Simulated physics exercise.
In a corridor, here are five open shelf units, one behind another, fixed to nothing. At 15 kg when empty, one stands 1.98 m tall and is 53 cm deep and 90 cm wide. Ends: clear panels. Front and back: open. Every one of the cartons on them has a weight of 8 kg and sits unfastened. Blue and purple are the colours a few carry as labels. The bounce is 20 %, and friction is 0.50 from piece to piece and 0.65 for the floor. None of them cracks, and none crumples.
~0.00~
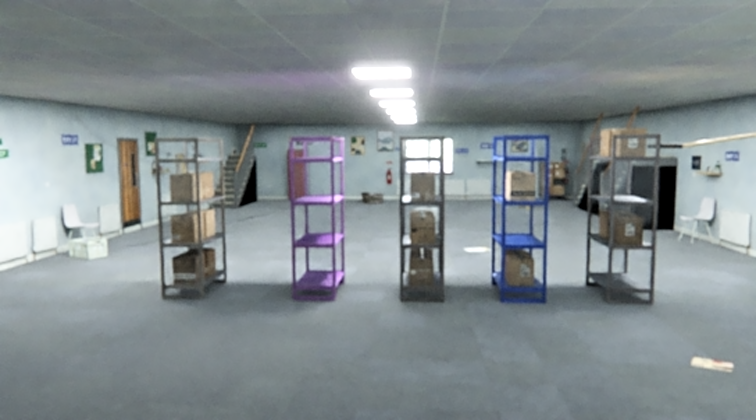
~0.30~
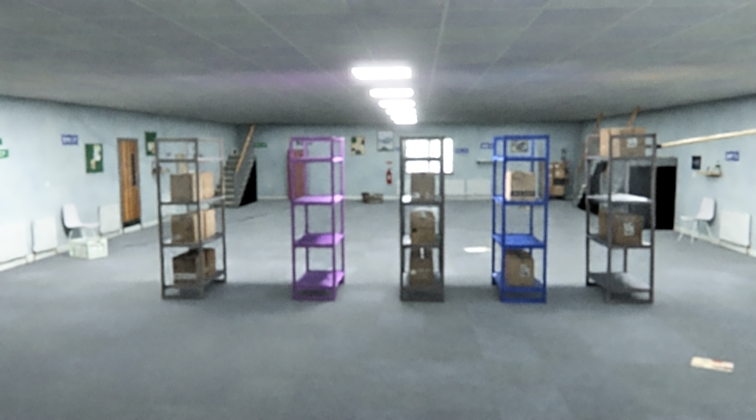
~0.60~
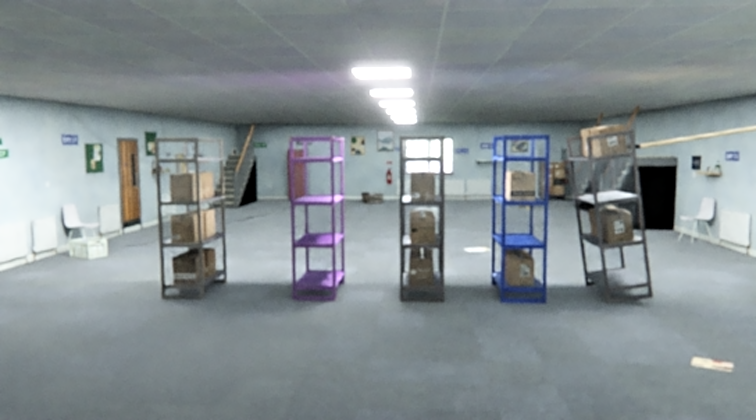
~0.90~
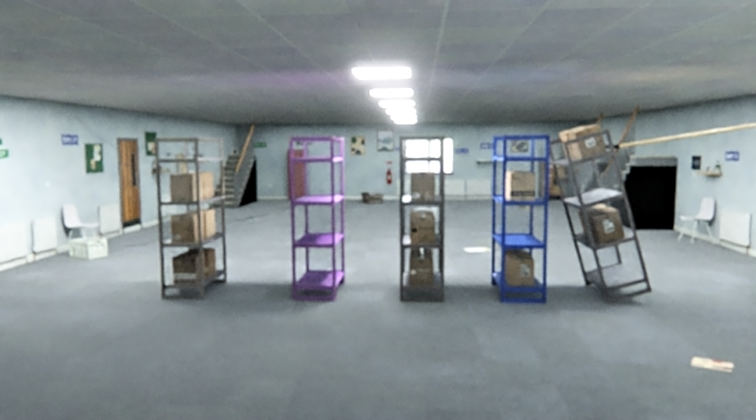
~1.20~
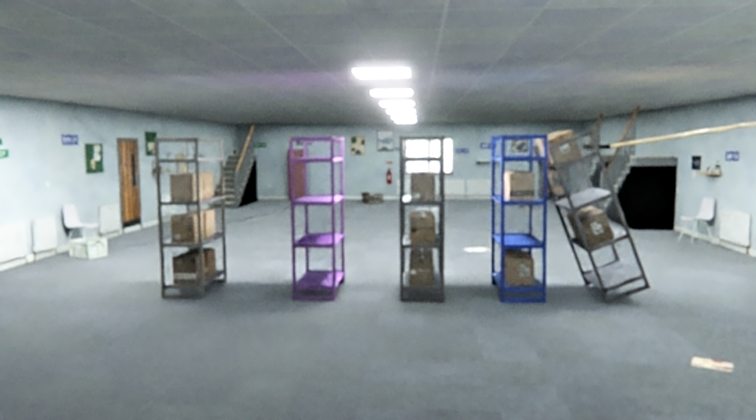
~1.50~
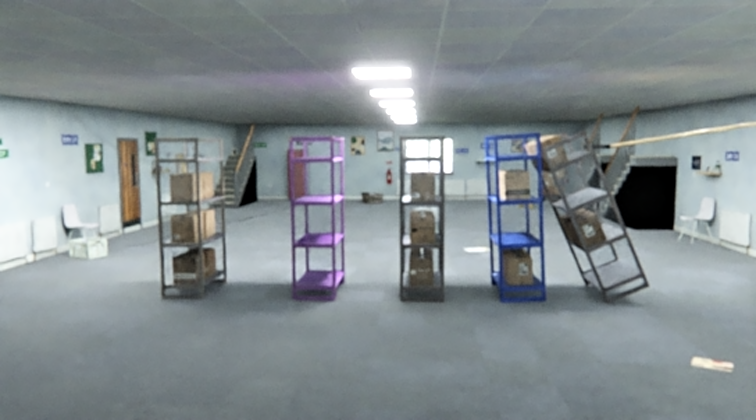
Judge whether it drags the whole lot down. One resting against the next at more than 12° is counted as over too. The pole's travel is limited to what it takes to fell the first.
It does not drag them all down.
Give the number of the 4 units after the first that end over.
The number is 1.
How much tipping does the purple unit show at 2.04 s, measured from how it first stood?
It sits at about 0 degrees.
After 2.04 s, 0 cartons spilt or dropped; none of the 4 other units over, 1 disturbed; blue unit leaning 6°.
After 2.58 s, 3 cartons spilt or dropped; 1 of the 4 other units over; blue unit leaning 14°.
After 2.84 s, 4 cartons spilt or dropped; 1 of the 4 other units over; blue unit leaning 20°.
At rest (4.2 s), 4 cartons spilt or dropped; 1 of the 4 other units over; blue unit leaning 19°; purple unit unmoved. Three left standing. As the last picture would show them, middles, blue unit near (490, 213), purple unit near (319, 215).
